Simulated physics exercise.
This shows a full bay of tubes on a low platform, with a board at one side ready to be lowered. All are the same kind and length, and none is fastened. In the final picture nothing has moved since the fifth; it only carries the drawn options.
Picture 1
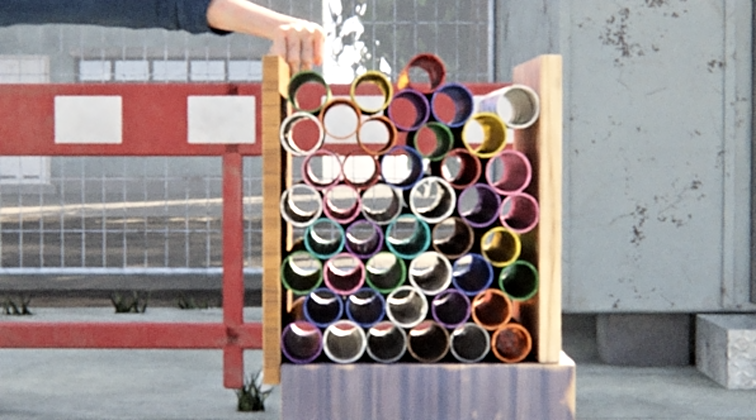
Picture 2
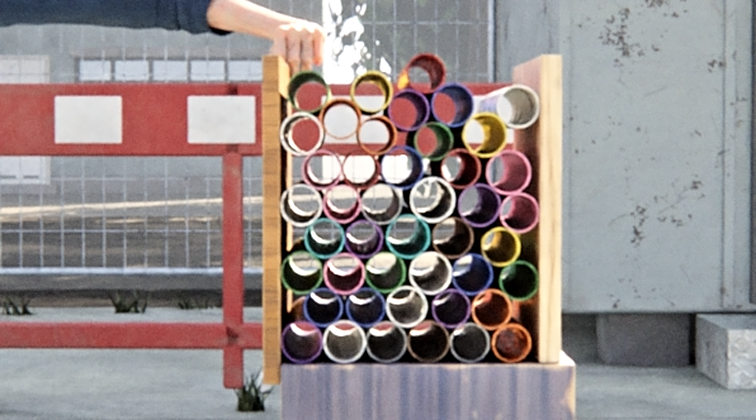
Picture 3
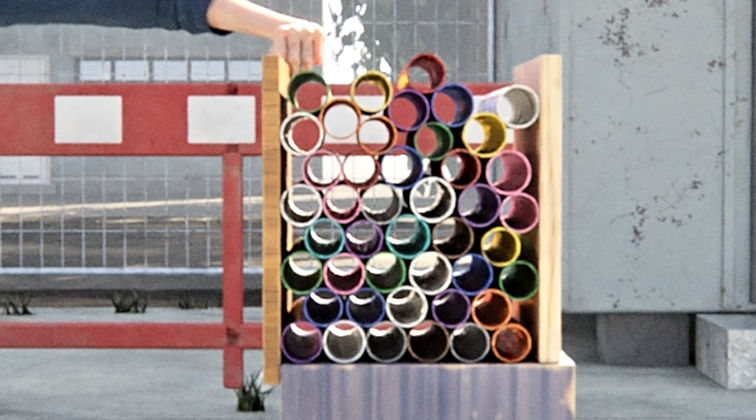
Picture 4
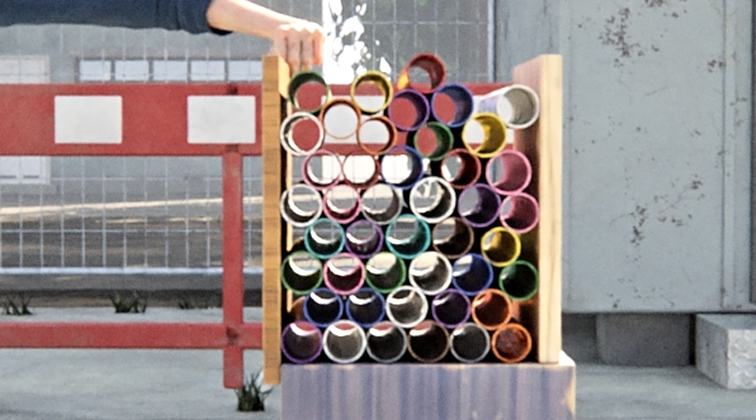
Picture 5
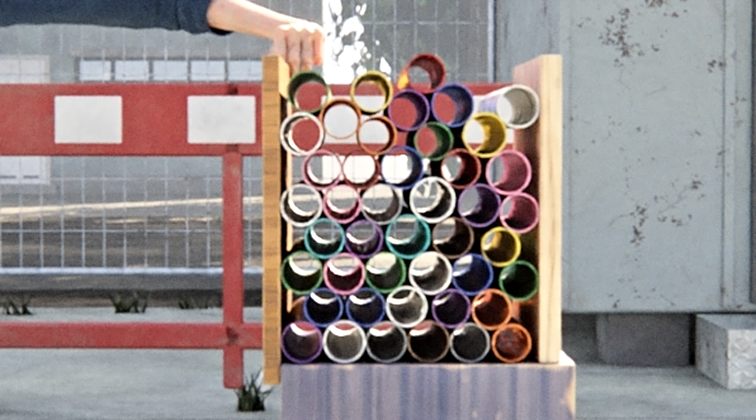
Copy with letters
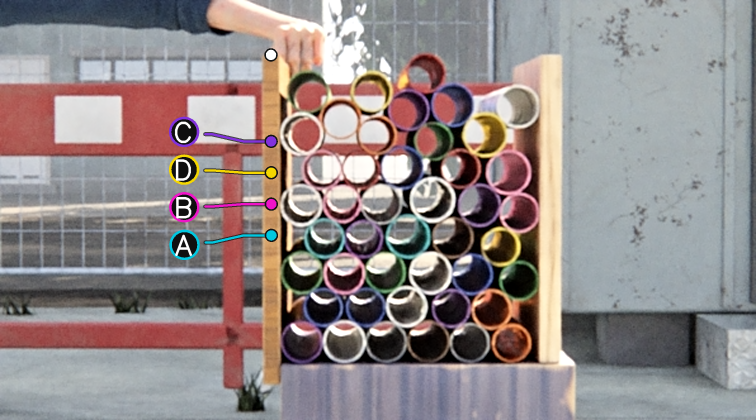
The footage shows a hand resting at the top left of a wooden holder filled with stacked, colourful round tubes on a low platform, beside a red and white barrier, with no clear movement throughout.
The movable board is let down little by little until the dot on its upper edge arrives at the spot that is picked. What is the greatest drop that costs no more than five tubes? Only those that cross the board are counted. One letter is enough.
Lower it to A and no more.
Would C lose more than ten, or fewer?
At C, fewer than ten.
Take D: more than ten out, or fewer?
Fewer than ten.
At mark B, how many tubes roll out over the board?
It comes to two.
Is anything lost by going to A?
At A: Yes.
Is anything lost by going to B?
At B: Yes.
On the marked copy, A at (272, 236); B at (272, 204); C at (272, 141); D at (272, 172); the white dot at (271, 55).
Taking A. A third of the way, top of the board (280, 131).
Two thirds of the way, top of the board (280, 217).
When it is over, top of the board (280, 235), two out over the board.
As for the rest, B two out over the board; C none out over the board; D none out over the board.
